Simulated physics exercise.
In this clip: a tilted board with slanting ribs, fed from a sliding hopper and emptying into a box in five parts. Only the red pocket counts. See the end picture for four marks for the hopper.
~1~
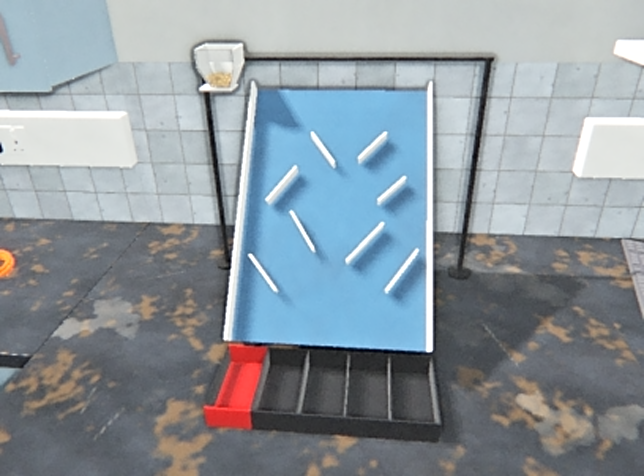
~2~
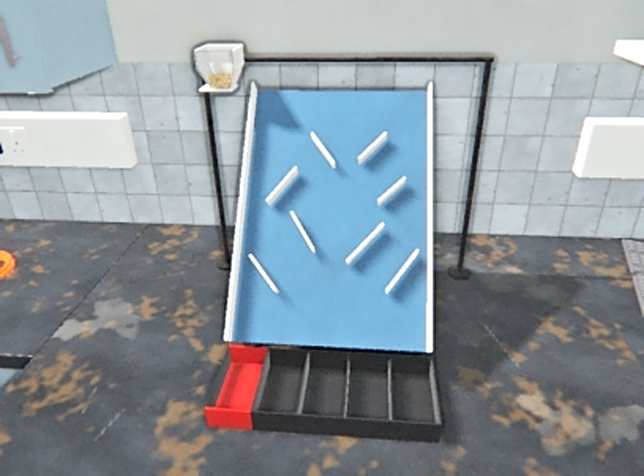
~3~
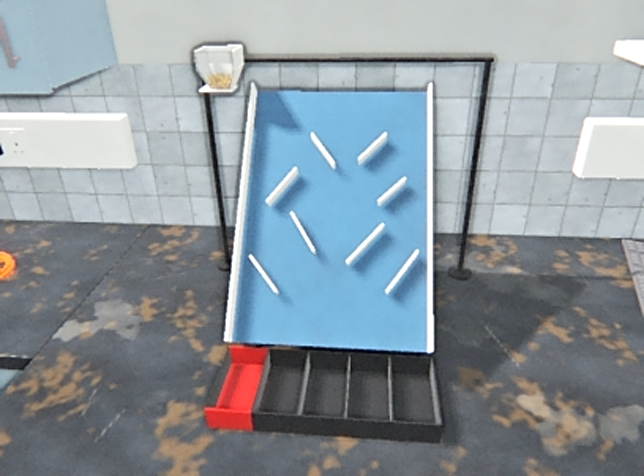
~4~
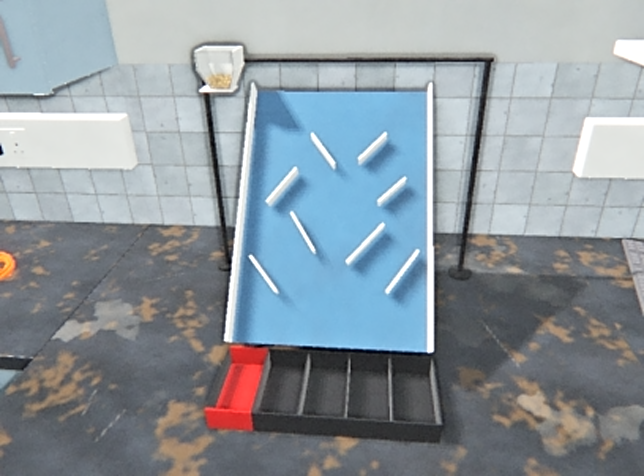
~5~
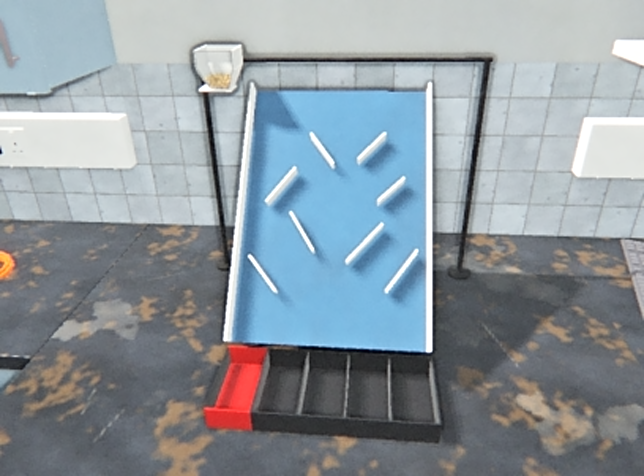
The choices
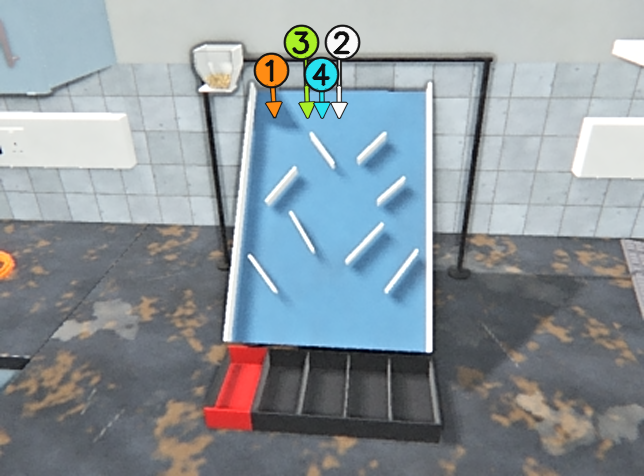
In a room with a pale tiled wall and a dark, rust-blotched surface, the view looks slightly down on the setup from the front. A tilted blue board with white slanting ribs stands beneath a black frame, a small pale hopper of dried chickpeas at its upper left and a five-part box below, its leftmost pocket red, the others black. Nothing visibly moves, and the camera stays still.
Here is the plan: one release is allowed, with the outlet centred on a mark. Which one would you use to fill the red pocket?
1 is best.
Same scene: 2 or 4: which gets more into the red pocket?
4 it is.
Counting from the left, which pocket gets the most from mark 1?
The first from the left.
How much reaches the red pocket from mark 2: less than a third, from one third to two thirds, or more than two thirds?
Less than a third.
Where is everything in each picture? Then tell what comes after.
In the first picture, hopper at (223, 78), dried chickpeas, door shut.
In the second picture, ribs (312, 133) to (334, 163), (359, 158) to (386, 133), (267, 201) to (296, 167).
In the third picture, ribs (379, 201) to (405, 178), (291, 212) to (314, 250), (347, 262) to (383, 224).
In the fourth picture, ribs (250, 256) to (276, 291), (387, 291) to (418, 250).
In the fifth picture, red pocket at (228, 418), number 1 of 5 from the left.
On the marked copy, mark 1 meets the board at (274, 111); mark 2 meets the board at (339, 112); mark 3 meets the board at (307, 112); mark 4 meets the board at (322, 112).
With 1, about half in the red pocket, about a third in other pockets, a small part outside the box.
With 2, a stray few in the red pocket, nearly all in other pockets.
With 3, about a third in the red pocket, about half in other pockets, a small part held on the board, a small part outside the box.
With 4, a small part in the red pocket, most in other pockets.
